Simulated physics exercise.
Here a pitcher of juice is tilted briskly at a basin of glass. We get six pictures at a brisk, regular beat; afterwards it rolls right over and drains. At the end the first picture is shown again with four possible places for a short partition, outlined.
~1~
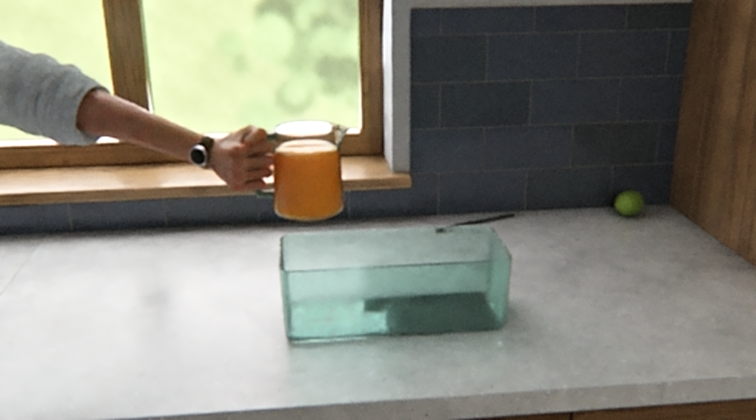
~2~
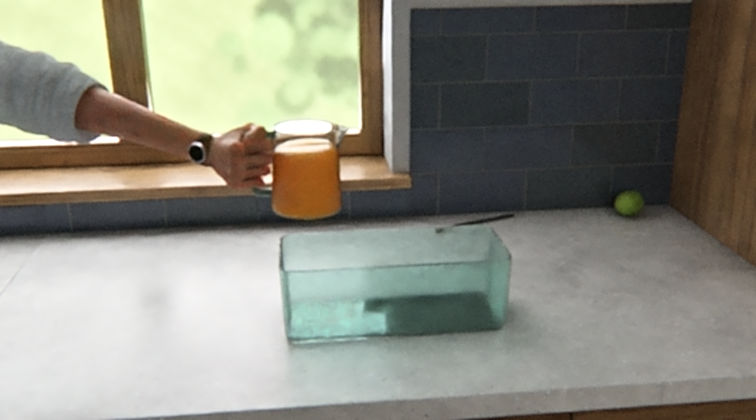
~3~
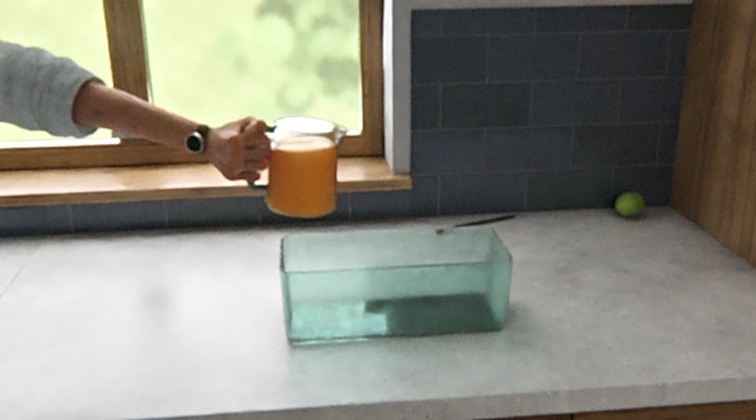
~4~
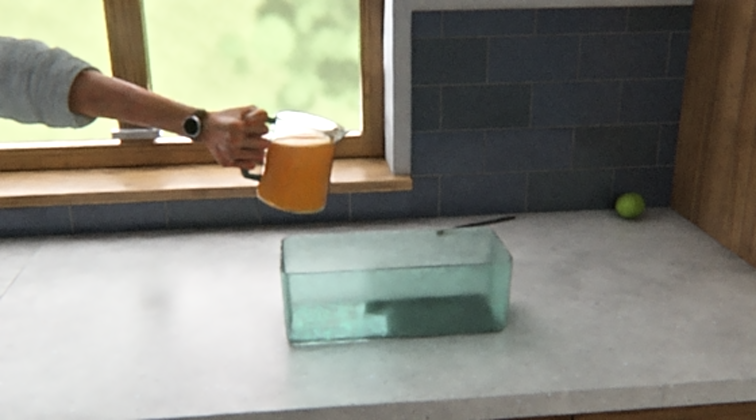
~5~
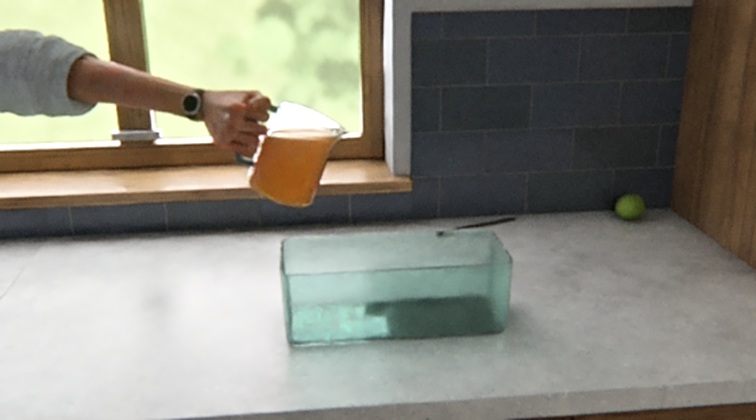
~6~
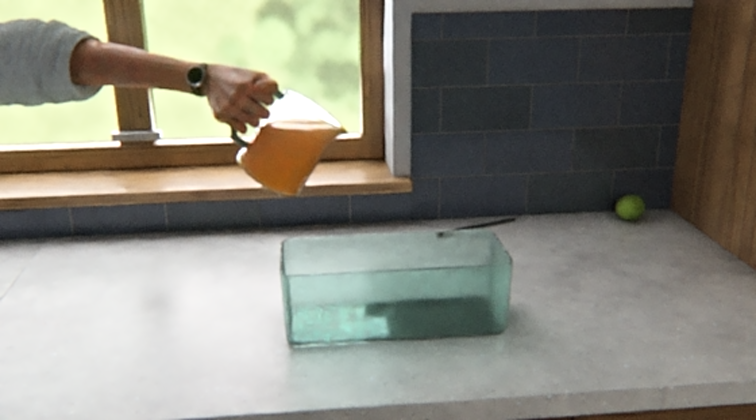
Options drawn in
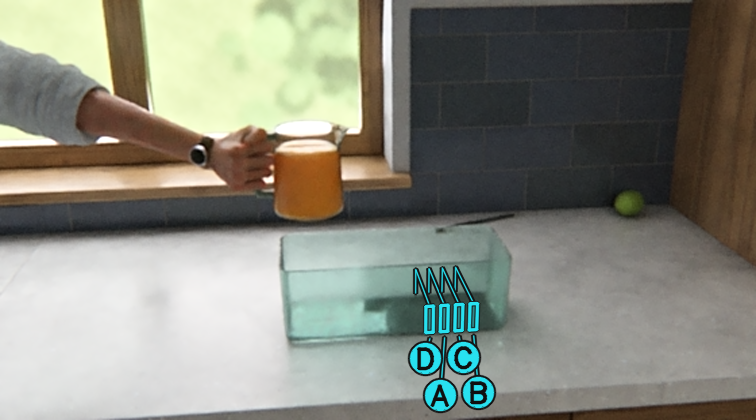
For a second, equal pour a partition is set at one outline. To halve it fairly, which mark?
A works best here.
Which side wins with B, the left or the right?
More ends on the left.
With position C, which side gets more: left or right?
More ends on the left.
On the marked copy, A at (444, 337); B at (473, 335); C at (459, 336); D at (430, 338).
With A, about 52 % ends left of the wall and 43 % right of it; 5 % is lost outside.
With B, about 87 % ends left of the wall and 6 % right of it; 6 % is lost outside.
With C, about 82 % ends left of the wall and 13 % right of it; 5 % is lost outside.
With D, about 17 % ends left of the wall and 78 % right of it; 4 % is lost outside.
